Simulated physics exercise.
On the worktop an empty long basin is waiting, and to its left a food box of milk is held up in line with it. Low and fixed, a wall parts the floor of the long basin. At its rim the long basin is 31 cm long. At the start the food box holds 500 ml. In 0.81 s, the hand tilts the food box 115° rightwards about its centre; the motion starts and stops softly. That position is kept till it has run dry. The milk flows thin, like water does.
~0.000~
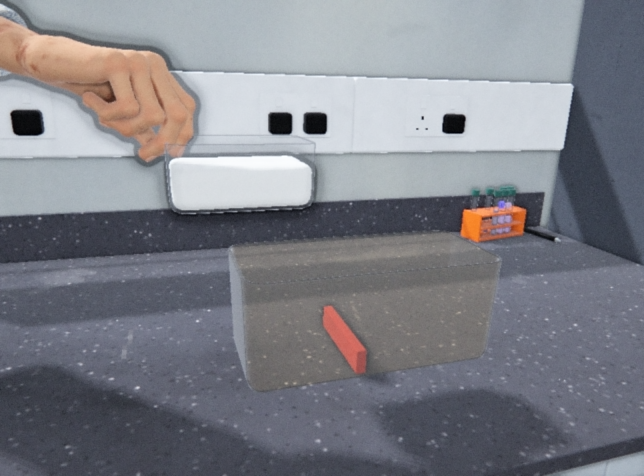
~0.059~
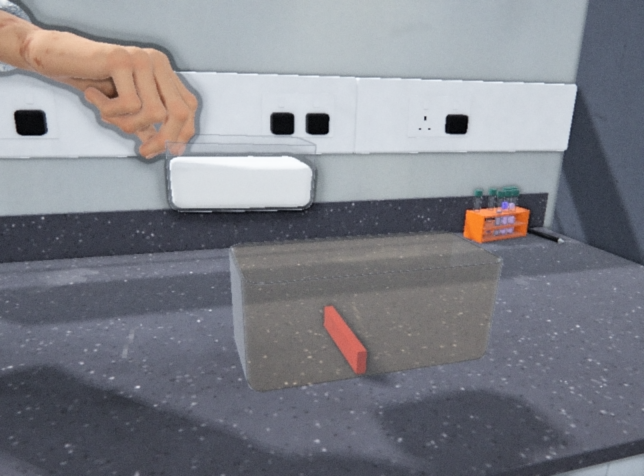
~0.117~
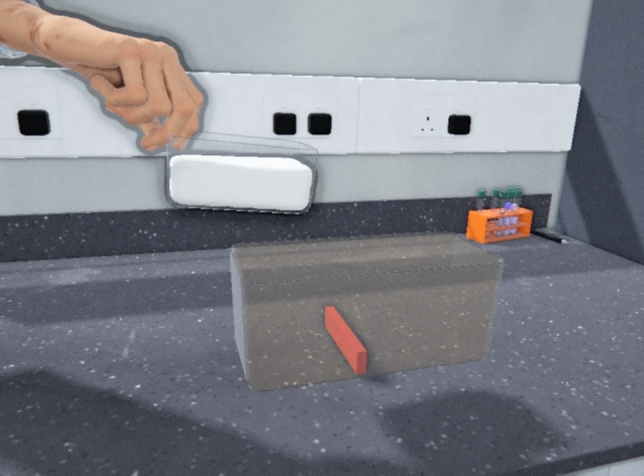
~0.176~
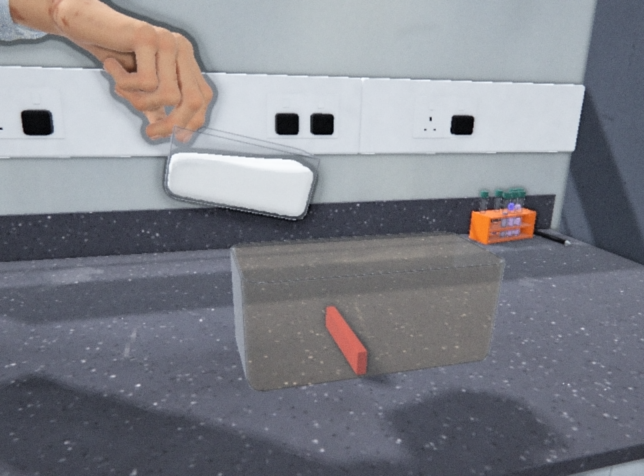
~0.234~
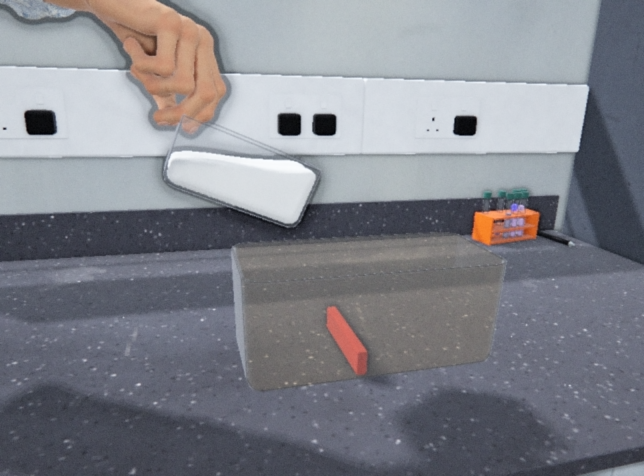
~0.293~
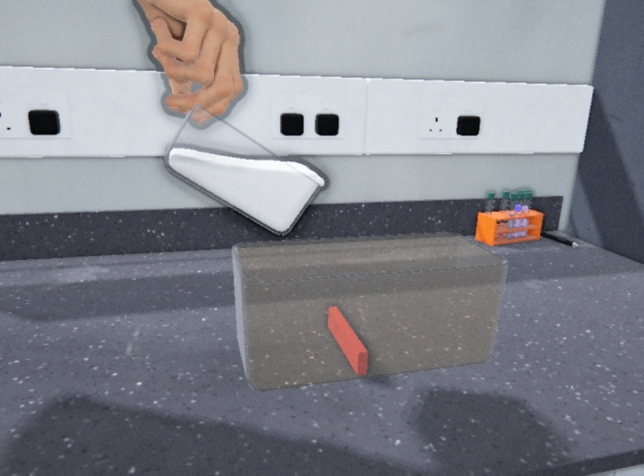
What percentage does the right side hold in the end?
About 47 per cent.
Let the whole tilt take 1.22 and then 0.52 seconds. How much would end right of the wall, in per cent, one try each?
Near 55 in a hundred on the first go and near 35 in a hundred on the second.
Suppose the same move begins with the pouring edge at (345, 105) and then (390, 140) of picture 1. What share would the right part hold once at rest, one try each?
About 70 %, then about 90 %.
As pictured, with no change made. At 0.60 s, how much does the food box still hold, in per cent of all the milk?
I'd estimate some 16 % remains.
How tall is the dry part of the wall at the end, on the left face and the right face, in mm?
The left side gives some 14 mm, the right side some 20 mm.
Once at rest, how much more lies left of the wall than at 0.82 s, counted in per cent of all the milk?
Some 3 per cent.
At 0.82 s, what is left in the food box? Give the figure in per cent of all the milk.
Some 2 per cent.
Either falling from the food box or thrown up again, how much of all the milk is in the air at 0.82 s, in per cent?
About 3 per cent.
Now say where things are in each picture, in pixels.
It leans 0°; its right rim is at (306, 141); the milk meets the walls at (169, 164) and (302, 161); the long basin's rim runs from (236, 265) to (474, 246); the wall's top is at (343, 328), in the first picture.
It leans 2°; its right rim is at (307, 143); the milk meets the walls at (170, 164) and (302, 162), in the second picture.
It leans 6°; its right rim is at (309, 148); the milk meets the walls at (170, 162) and (303, 164), in the third picture.
It leans 13°; its right rim is at (311, 156); the milk meets the walls at (171, 159) and (305, 166), in the fourth picture.
It leans 22°; its right rim is at (312, 168); the milk meets the walls at (169, 157) and (307, 168), in the fifth picture.
It leans 33°; its right rim is at (312, 181); the milk meets the walls at (168, 152) and (310, 171); 2 per cent is over the edge, in the sixth picture.
By 0.60 s the tilt is 97° and 16 per cent is still to pour, 33 is left of the wall and 34 right of it.
By 0.82 s the tilt is 115° and 2 per cent is still to pour, 49 is left of the wall and 45 right of it.
By 1.06 s the tilt is 115° and 0 per cent is still to pour, 52 is left of the wall and 47 right of it.
By 1.31 s the tilt is 115° and 0 per cent is still to pour, 52 is left of the wall and 47 right of it.
At rest 52 per cent lies left of the wall, 47 right of it and 1 outside.
